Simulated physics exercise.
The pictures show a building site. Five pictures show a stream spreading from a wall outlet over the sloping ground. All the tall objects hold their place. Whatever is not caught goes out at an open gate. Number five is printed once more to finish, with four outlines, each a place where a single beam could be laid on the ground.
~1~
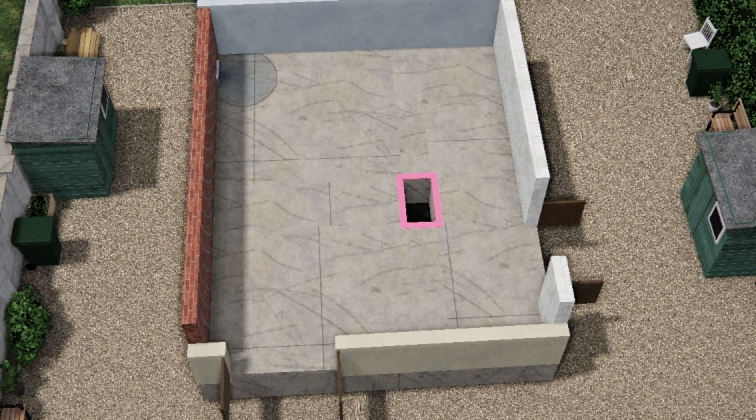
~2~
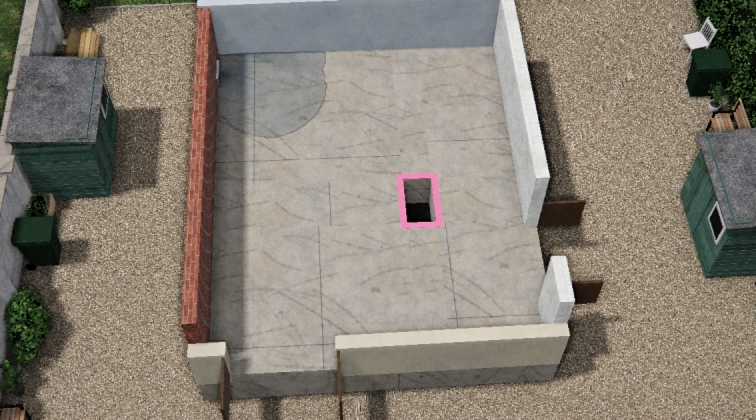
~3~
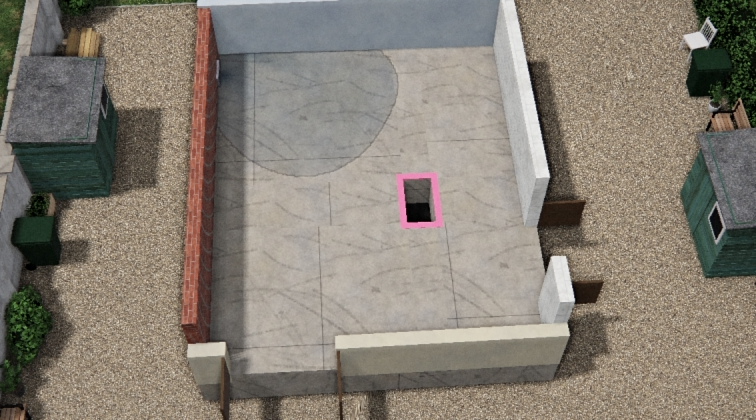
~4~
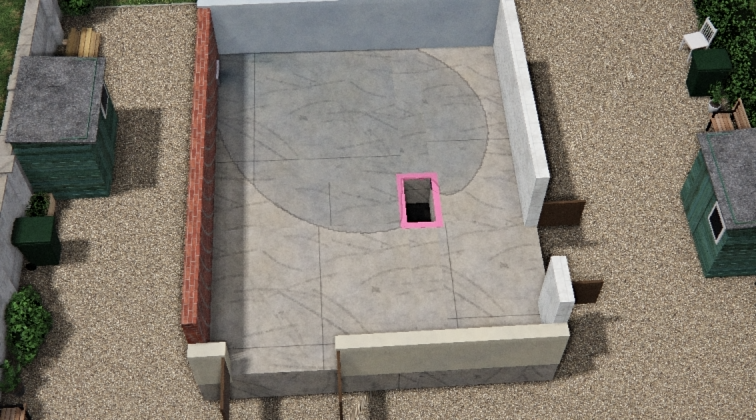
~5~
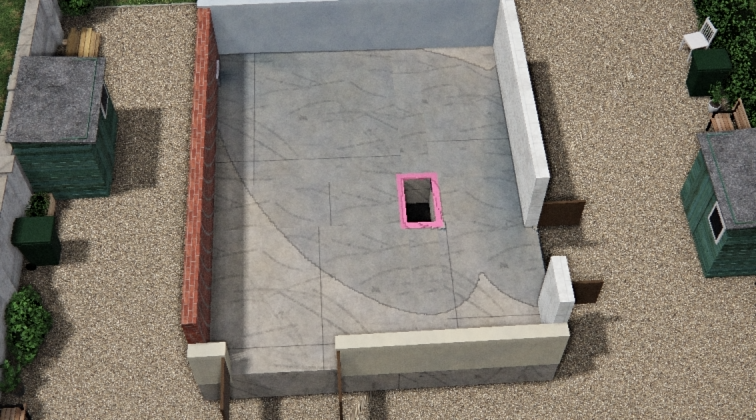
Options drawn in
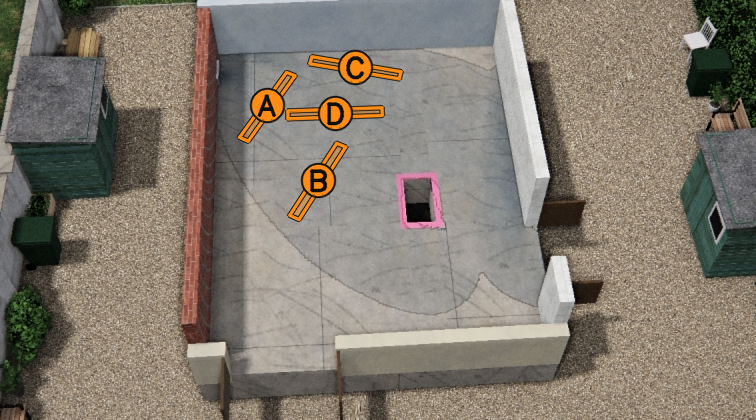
On a walled building site, a dark wet patch spreads across the floor around a pink-edged opening.
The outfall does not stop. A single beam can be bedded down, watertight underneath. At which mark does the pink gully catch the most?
The answer is place C.
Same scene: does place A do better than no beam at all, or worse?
Worse.
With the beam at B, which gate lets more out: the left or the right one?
More leaves on the right.
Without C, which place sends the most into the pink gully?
The answer is B.
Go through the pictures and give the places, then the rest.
Outfall at (217, 74); pink gully at (419, 200); open gate at (531, 264); open gate at (284, 360); front seen at (271, 77), 3 % of the ground wet; pink gully still dry, in the first frame.
Front seen at (320, 54), 10 % of the ground wet; pink gully still dry, in the second frame.
Front seen at (390, 103), 23 % of the ground wet; pink gully still dry, in the third frame.
Front seen at (478, 157), 45 % of the ground wet; pink gully taking water, in the fourth frame.
Front seen at (543, 284), 65 % of the ground wet; pink gully taking water, in the fifth frame.
On the marked copy, A from (243, 139) to (290, 74); B from (294, 217) to (341, 145); C from (310, 60) to (400, 75); D from (287, 114) to (382, 111).
Choosing A, about 9 % of the stream goes into the pink gully, about 91 % out by the gates.
Choosing B, about 19 % of the stream goes into the pink gully, about 80 % out by the gates.
Choosing C, about 30 % of the stream goes into the pink gully, about 69 % out by the gates.
Choosing D, about 10 % of the stream goes into the pink gully, about 90 % out by the gates.
